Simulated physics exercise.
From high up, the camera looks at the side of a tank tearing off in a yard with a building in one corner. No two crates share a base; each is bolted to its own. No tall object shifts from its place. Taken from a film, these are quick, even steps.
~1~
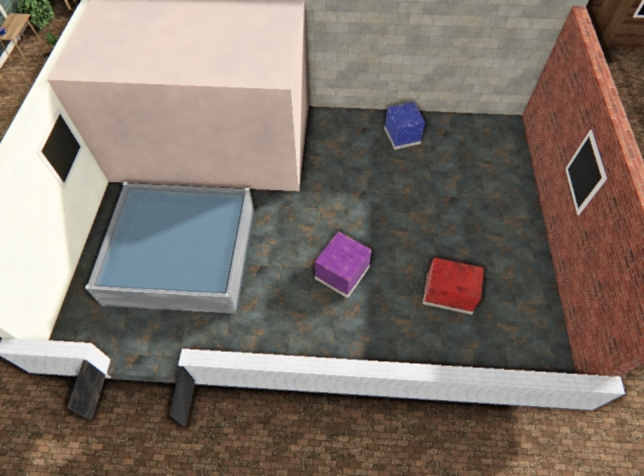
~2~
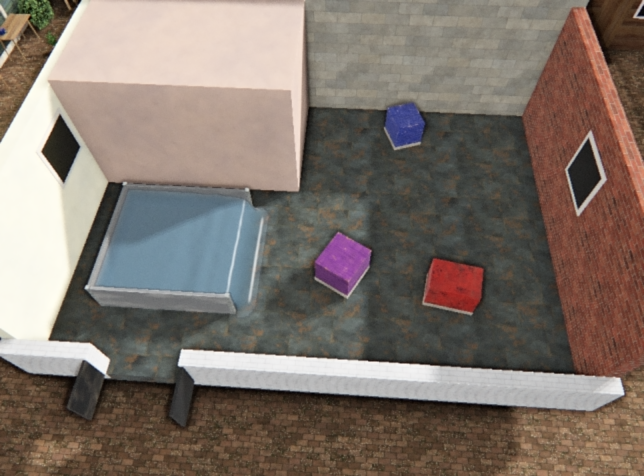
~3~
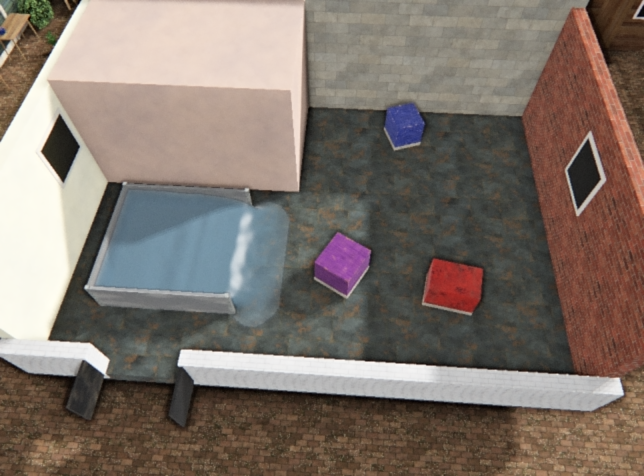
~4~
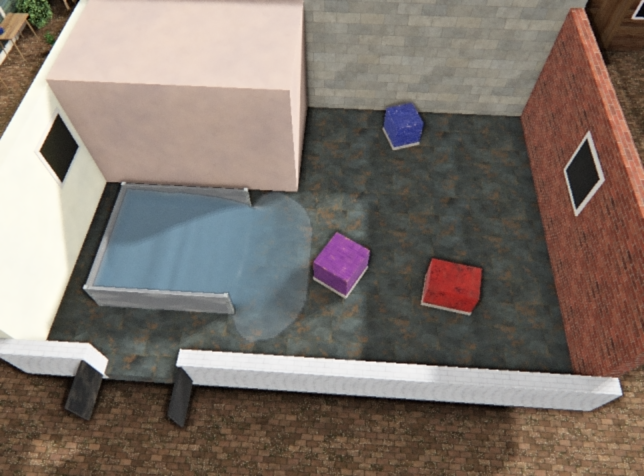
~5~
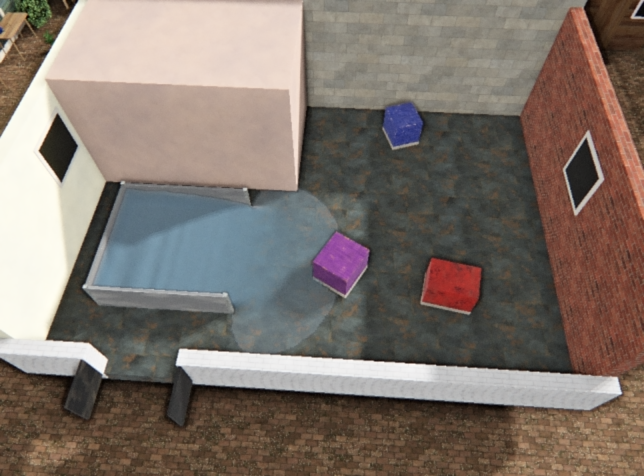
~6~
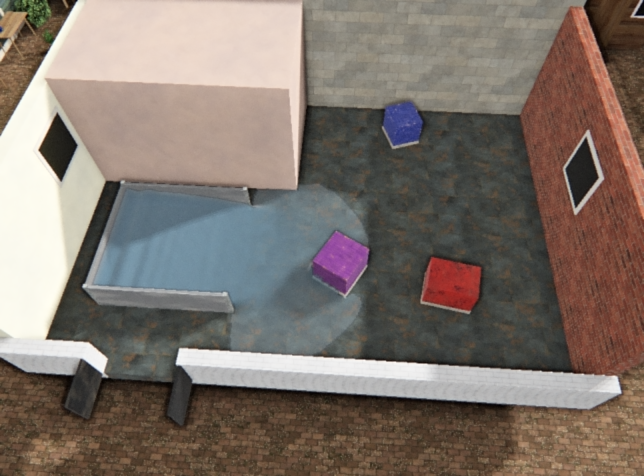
A pale pink block of a building fills the back left corner of a walled, dark-floored yard, seen from high above. A grey-rimmed tank of blue water sits before it, with a purple crate near the middle, a red one to the right and a blue one at the back. The tank's right side gives way, and water spreads rightward around the purple crate.
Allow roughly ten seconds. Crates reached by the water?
Red crate reached, purple crate reached, blue crate reached.
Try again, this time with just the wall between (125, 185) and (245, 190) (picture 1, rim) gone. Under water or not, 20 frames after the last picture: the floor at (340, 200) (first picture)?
Check at the point: Soaked.
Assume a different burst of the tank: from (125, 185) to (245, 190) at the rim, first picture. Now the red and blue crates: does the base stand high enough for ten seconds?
Note - red crate goes wet, blue crate remains untouched.
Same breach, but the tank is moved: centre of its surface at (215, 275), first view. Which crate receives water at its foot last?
Answer: The one in blue.
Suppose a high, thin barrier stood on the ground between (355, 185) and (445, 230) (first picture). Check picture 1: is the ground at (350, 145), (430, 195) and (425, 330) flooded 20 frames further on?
As listed: Flooded, dry, awash.
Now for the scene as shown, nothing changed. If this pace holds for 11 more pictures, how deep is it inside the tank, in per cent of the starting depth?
Roughly 38 percent.
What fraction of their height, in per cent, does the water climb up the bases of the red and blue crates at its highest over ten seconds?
Close to 160 per cent, and close to 250 per cent, in that order.
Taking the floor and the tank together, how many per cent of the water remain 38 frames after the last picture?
100 in a hundred.
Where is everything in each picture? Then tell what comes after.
In the first frame, the tank at (174, 238) is whole and still.
In the second frame, water pours out at (240, 252) and has run to (256, 208).
In the third frame, the front is at (277, 207), out from the gap at (240, 254).
In the fourth frame, water pours out at (239, 254) and has run to (273, 331).
In the fifth frame, the front is at (324, 209), out from the gap at (239, 254).
In the sixth frame, water pours out at (239, 253) and has run to (363, 236).
A moment on, water covers 35 % of the floor; the red crate water round its plinth, the purple crate water round its plinth, the blue crate not reached.
Next, water covers 55 % of the floor; the red crate water round its plinth, the purple crate water round its plinth, the blue crate water round its plinth.
Then, water covers 75 % of the floor; the red crate water round its plinth, the purple crate water round its plinth, the blue crate water round its plinth.
Later, water covers 90 % of the floor; the red crate water round its plinth, the purple crate water round its plinth, the blue crate water round its plinth.
In the end, water covers 100 % of the floor; the red crate was topped, the purple crate was topped, the blue crate was topped.
